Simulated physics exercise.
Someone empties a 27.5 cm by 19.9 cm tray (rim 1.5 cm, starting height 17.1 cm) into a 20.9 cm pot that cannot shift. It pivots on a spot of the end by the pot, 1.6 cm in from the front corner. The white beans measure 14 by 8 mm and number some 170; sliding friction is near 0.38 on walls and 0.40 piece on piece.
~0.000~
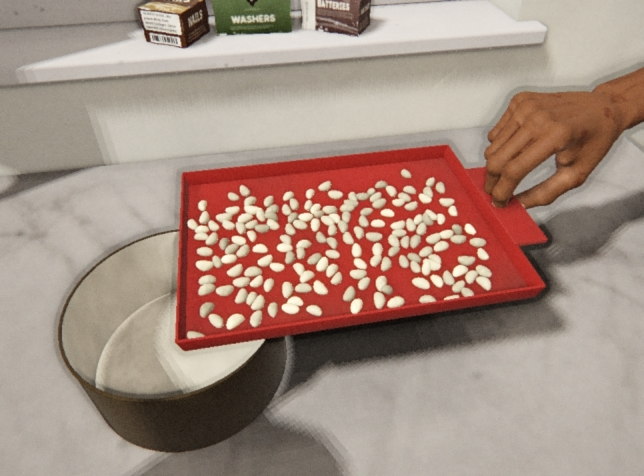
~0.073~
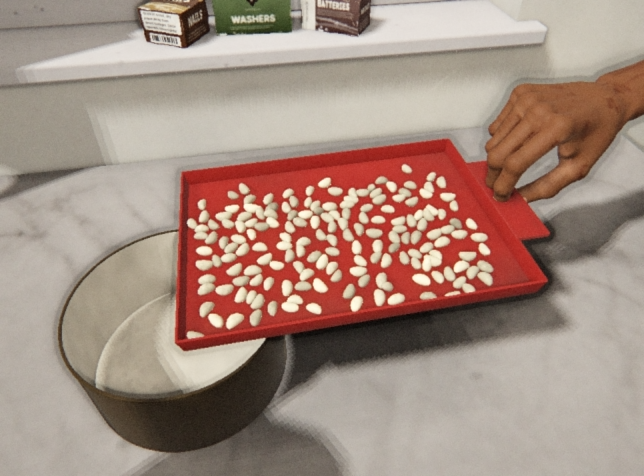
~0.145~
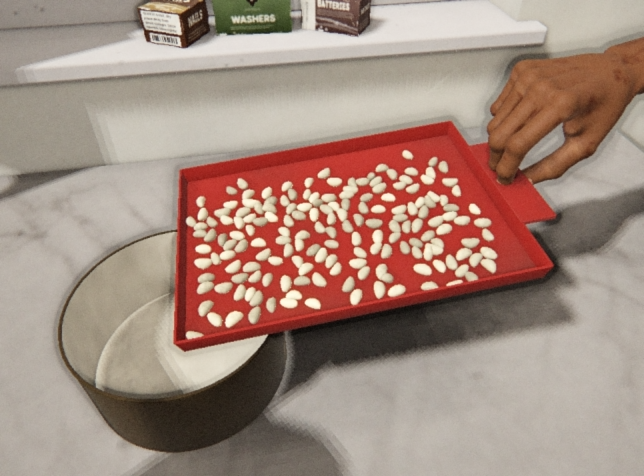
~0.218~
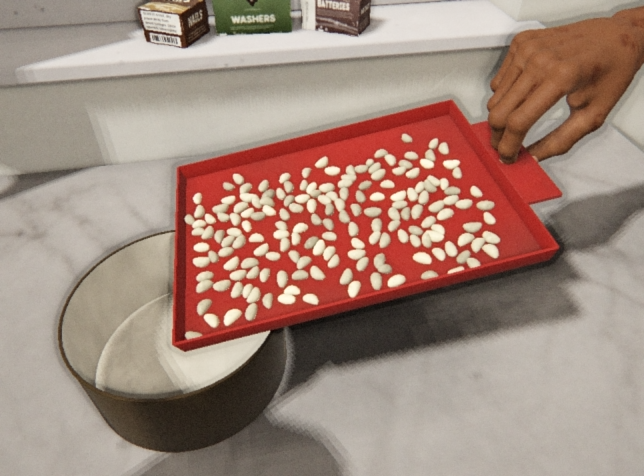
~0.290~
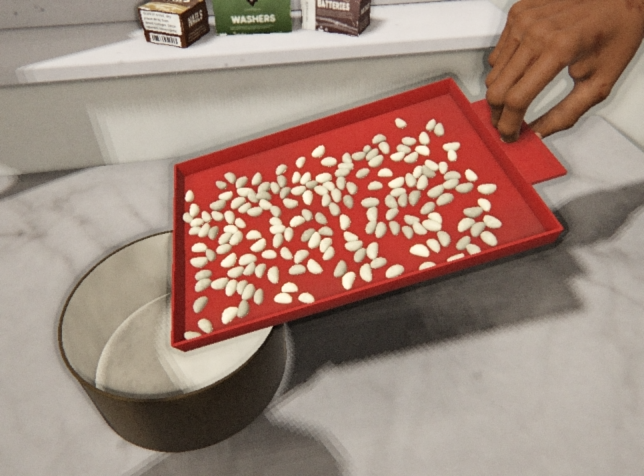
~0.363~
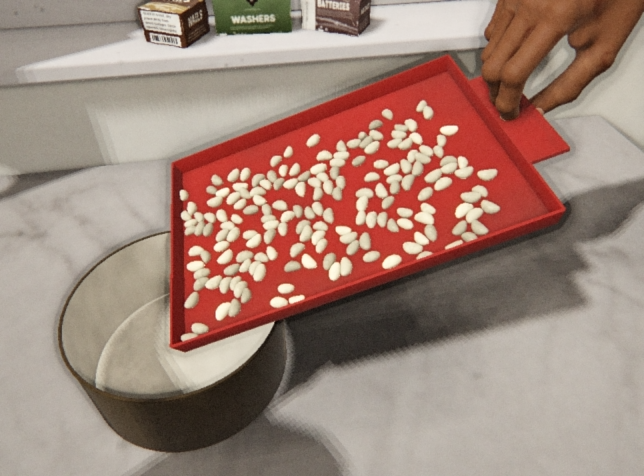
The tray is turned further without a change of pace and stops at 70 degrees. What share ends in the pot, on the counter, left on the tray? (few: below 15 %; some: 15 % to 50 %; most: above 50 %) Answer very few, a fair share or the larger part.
In the pot: A fair share; on the counter: A fair share; left on the tray: A fair share.
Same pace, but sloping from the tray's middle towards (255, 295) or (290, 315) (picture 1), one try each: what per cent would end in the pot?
Some 10 and 0 per cent.
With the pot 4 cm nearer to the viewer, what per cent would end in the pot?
It would be near 65 per cent.
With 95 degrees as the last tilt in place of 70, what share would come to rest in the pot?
In that case some 75 per cent.
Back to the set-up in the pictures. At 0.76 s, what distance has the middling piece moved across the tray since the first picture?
About 8 cm.
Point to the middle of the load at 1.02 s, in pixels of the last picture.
Near (177, 257).
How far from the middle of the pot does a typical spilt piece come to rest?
Roughly 22 cm.
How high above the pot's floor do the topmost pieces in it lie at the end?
Roughly 1.0 cm.
After 0.76 s, tilt 44 degrees; the tray holds 100 %, the pot 0 %.
Then, at 1.02 s, tilt 60 degrees; the tray holds 95 %, the pot 0 %.
Then, at 1.39 s, tilt 70 degrees; the tray holds 55 %, the pot 15 %.
At rest (3.0 s), pot 35 %, counter 25 %, tray 40 %.
